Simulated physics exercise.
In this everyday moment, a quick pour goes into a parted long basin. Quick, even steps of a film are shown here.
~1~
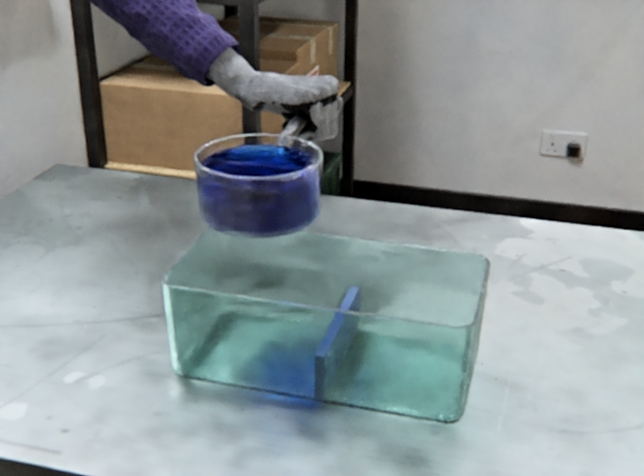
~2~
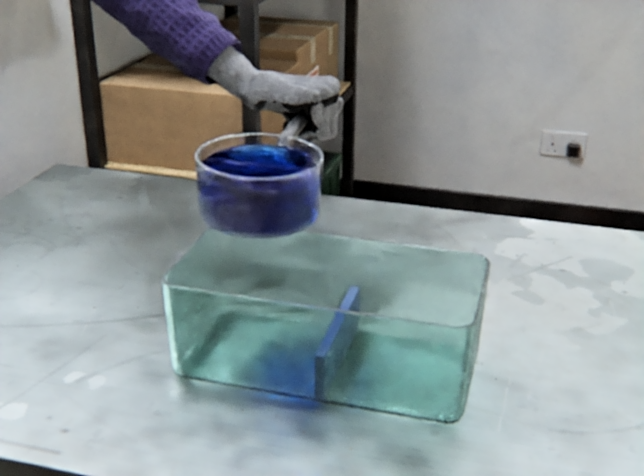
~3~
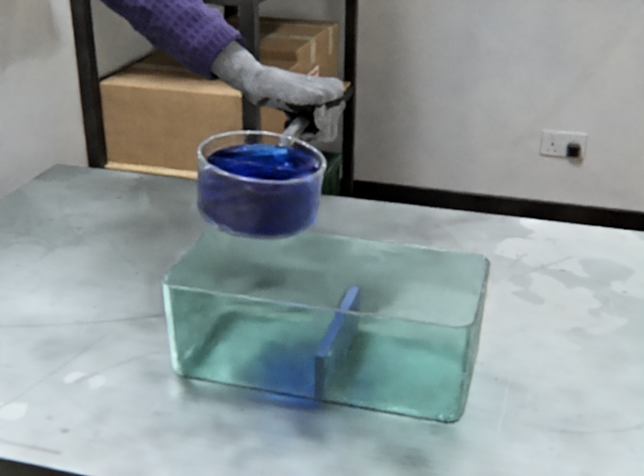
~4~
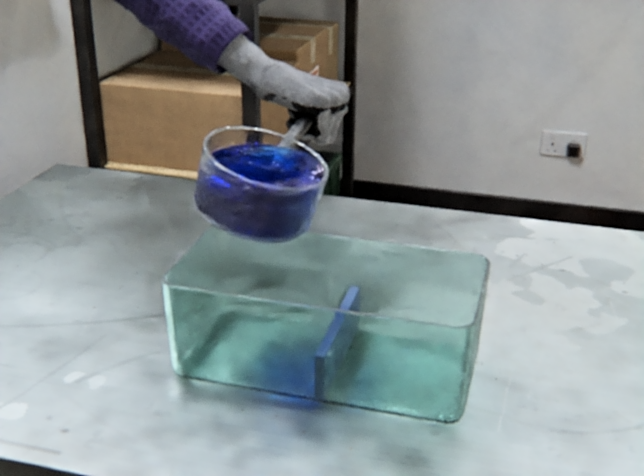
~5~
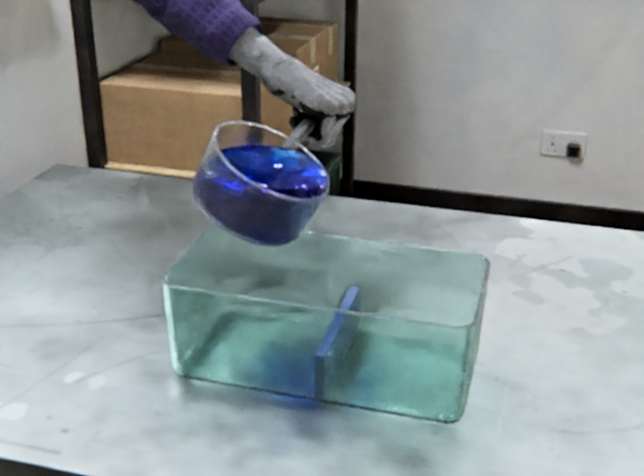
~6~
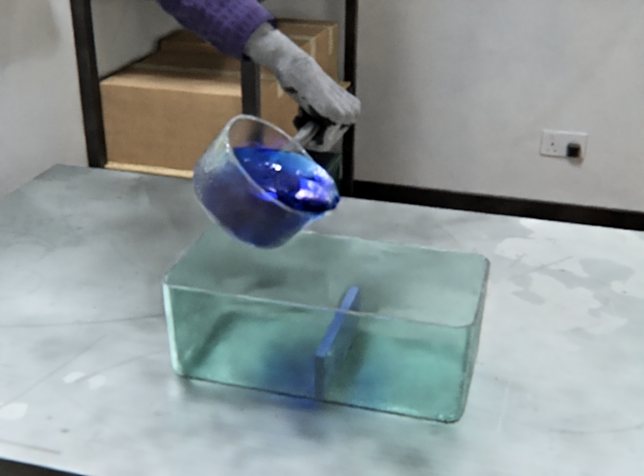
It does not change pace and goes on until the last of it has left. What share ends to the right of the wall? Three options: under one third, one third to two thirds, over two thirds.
Answer: One third to two thirds.
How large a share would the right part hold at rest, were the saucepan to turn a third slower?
Something like 65 percent.
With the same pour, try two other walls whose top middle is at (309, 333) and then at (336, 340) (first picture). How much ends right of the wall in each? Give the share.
In order, near 75 and 55 in a hundred.
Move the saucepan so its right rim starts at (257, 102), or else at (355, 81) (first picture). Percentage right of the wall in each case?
Near 5 in a hundred first, near 85 in a hundred second.
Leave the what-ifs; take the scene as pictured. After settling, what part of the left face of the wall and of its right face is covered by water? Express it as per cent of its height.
On the left roughly 20, on the right roughly 30.
A moment on, the saucepan is tipped right over and 12 per cent is still to pour, 24 is left of the wall and 47 right of it.
Next, the saucepan is tipped right over and 1 per cent is still to pour, 44 is left of the wall and 51 right of it.
Then the saucepan is tipped right over and 0 per cent is still to pour, 47 is left of the wall and 51 right of it.
Later the saucepan is tipped right over and 0 per cent is still to pour, 47 is left of the wall and 51 right of it.
Finally, 47 per cent lies left of the wall, 51 right of it and 2 outside.
